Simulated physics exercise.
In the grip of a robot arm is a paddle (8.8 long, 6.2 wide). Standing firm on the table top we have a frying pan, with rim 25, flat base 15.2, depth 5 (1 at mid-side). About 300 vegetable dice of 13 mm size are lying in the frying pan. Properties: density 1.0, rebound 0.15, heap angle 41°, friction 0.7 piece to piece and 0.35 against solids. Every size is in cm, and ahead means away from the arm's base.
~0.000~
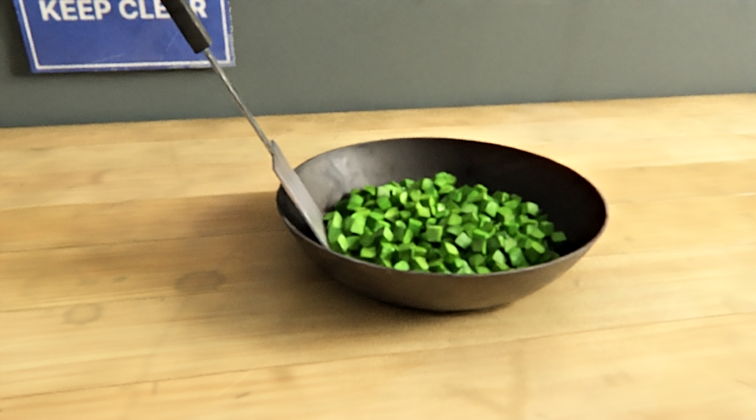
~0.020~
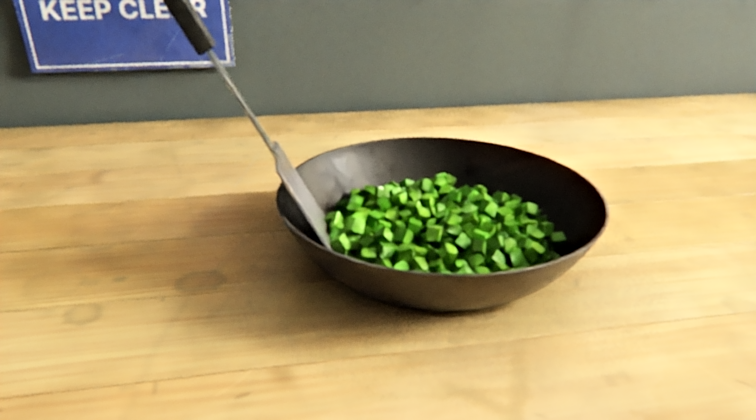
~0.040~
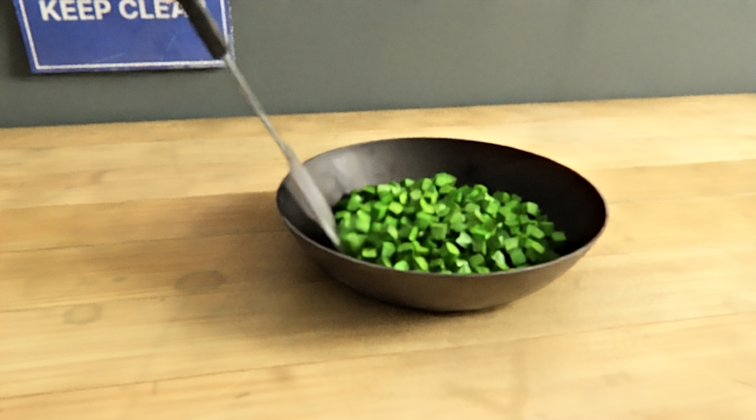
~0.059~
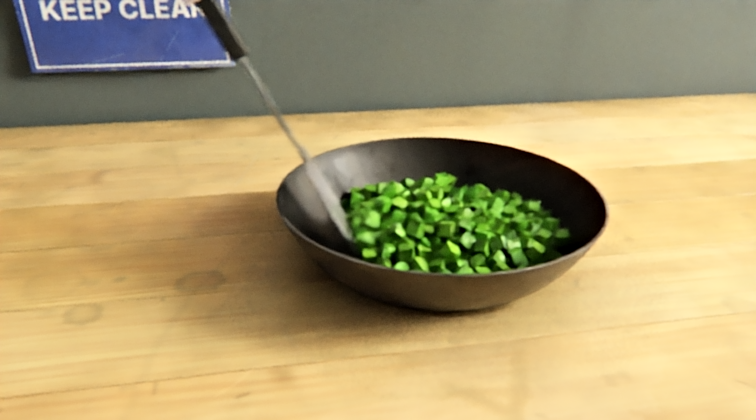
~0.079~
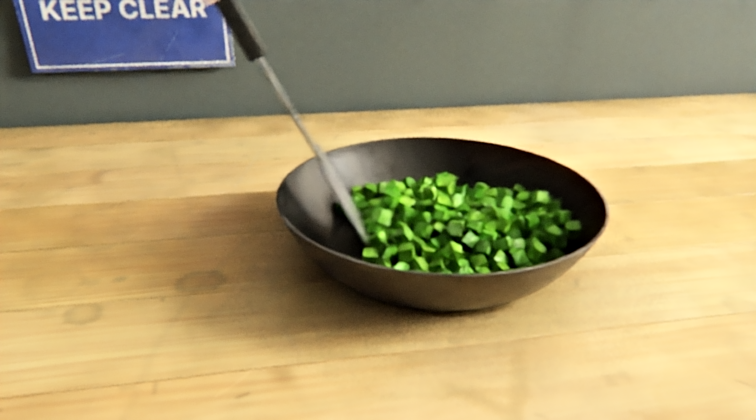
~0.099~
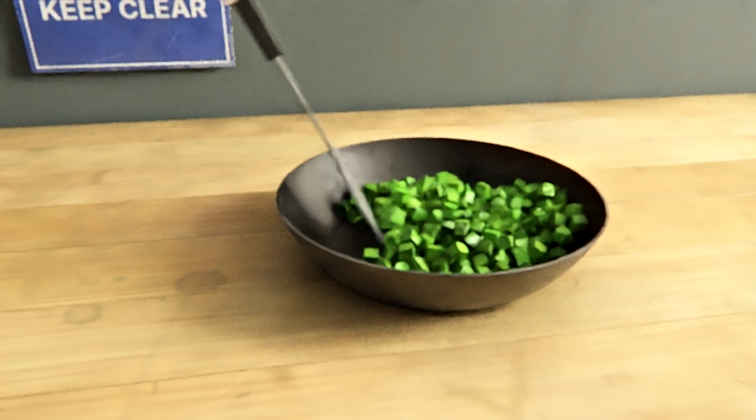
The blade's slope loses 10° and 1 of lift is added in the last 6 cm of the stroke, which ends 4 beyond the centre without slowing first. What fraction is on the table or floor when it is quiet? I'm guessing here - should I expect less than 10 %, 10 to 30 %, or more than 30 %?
You should expect less than 10 %.
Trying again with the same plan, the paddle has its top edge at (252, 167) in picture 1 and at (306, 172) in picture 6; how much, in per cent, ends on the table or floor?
My guess would be close to 5 per cent.
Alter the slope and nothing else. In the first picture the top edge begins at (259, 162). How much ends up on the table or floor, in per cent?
Roughly 0%.
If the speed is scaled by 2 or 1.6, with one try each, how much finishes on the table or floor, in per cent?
Roughly 10 percent for the first try, 5 percent for the second.
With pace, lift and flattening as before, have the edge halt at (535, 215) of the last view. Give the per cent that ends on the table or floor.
Around 15 percent ends on the table or floor.
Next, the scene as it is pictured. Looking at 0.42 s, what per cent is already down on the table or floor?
My estimate is roughly 0 %.
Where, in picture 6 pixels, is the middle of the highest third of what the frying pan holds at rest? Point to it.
Close to pixel (531, 201).
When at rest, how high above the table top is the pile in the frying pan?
6.5 cm.
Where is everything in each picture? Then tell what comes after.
In the first frame, paddle top edge at (273, 153), sloping 63°; upper third of the load around (437, 221), from x 335 to 555, top at y 180; 303 in the frying pan.
In the second frame, paddle top edge at (276, 154), sloping 63°; upper third of the load around (434, 220), from x 335 to 555, top at y 180.
In the third frame, paddle top edge at (289, 158), sloping 63°; upper third of the load around (432, 221), from x 345 to 555, top at y 180.
In the fourth frame, paddle top edge at (305, 159), sloping 63°; upper third of the load around (439, 217), from x 345 to 560, top at y 180.
In the fifth frame, paddle top edge at (320, 158), sloping 63°; upper third of the load around (454, 214), from x 345 to 570, top at y 180.
In the sixth frame, paddle top edge at (336, 157), sloping 63°; upper third of the load around (461, 211), from x 345 to 580, top at y 180; 303 in the frying pan.
After 0.15 s, sloping 62°, highest piece 6 above the table; 303 in the frying pan.
After 0.19 s, sloping 57°, highest piece 7 above the table; 302 in the frying pan, 1 on the blade or in flight.
After 0.42 s, sloping 53°, highest piece 6 above the table; 297 in the frying pan, 6 on the table or floor.
After 1.47 s, sloping 53°, highest piece 6 above the table; 297 in the frying pan, 6 on the table or floor.
At rest, 297 in the frying pan, 6 on the table or floor. That is 2 % on the table or floor.
